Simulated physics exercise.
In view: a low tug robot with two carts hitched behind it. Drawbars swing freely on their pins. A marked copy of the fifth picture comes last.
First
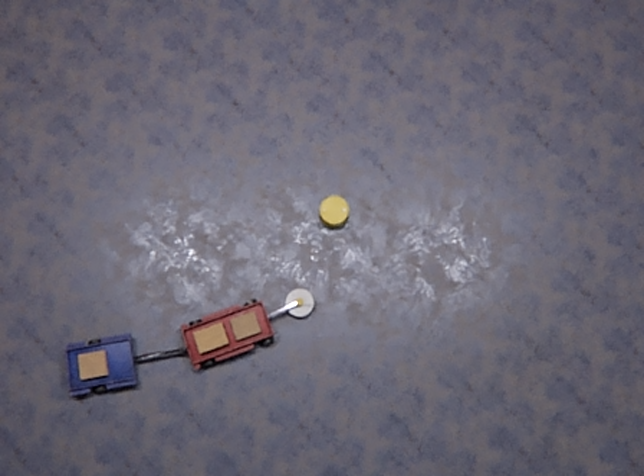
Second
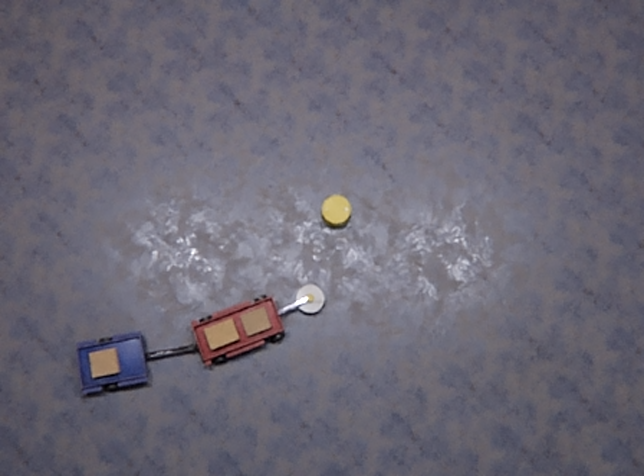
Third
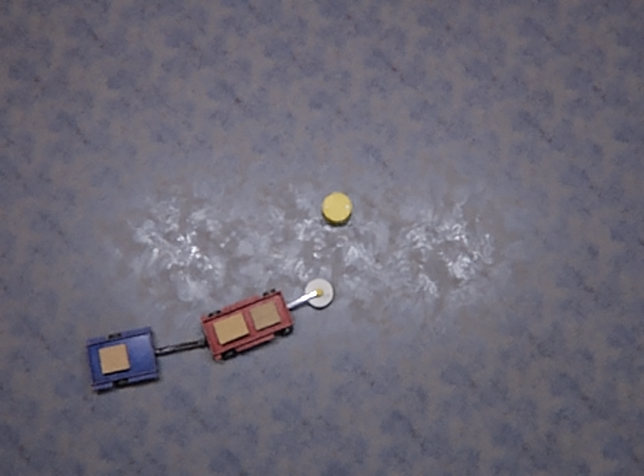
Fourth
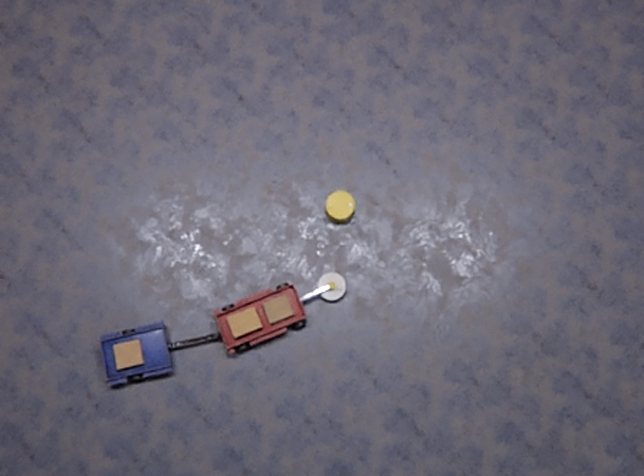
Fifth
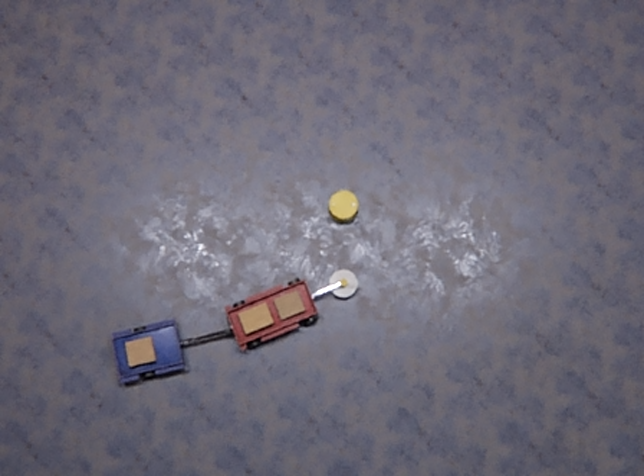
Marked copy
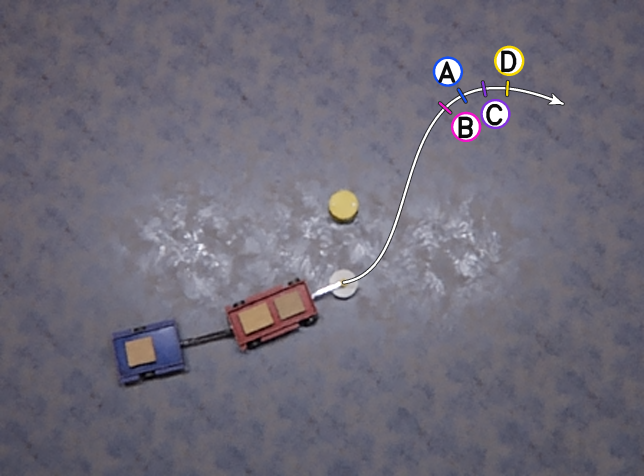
A small white robot pulls a red cart and a blue cart rightward and slightly upward.
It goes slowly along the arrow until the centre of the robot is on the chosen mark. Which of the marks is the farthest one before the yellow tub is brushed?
Stop at B.
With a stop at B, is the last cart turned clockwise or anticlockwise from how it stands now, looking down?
For that mark, anticlockwise.
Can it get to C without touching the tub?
For that mark, no.
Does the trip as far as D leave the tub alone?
For that mark, no.
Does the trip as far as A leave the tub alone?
For that mark, no.
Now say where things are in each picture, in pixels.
The first frame shows red cart (228, 333); blue cart (101, 364); yellow tub (334, 214).
The second frame shows robot (310, 299); red cart (239, 329); blue cart (112, 362); yellow tub (336, 214).
The third frame shows robot (319, 293); red cart (248, 323); blue cart (122, 358); yellow tub (337, 211).
The fourth frame shows robot (332, 286); red cart (261, 316); blue cart (136, 353); yellow tub (340, 209).
The fifth frame shows robot (344, 284); red cart (272, 313); blue cart (148, 350); yellow tub (343, 209).
On the copy, A at (462, 96); B at (445, 108); C at (484, 89); D at (507, 89); the route from (344, 283) via (424, 140) to (563, 104).
On B. First, robot (392, 232), last cart (218, 329).
Then, robot (415, 163), last cart (283, 301).
Finally, robot (444, 111), last cart (332, 263); nothing has been touched.
By contrast, A is too far, the tub has been hit; C is too far, the tub has been hit; D is too far, the tub has been hit.
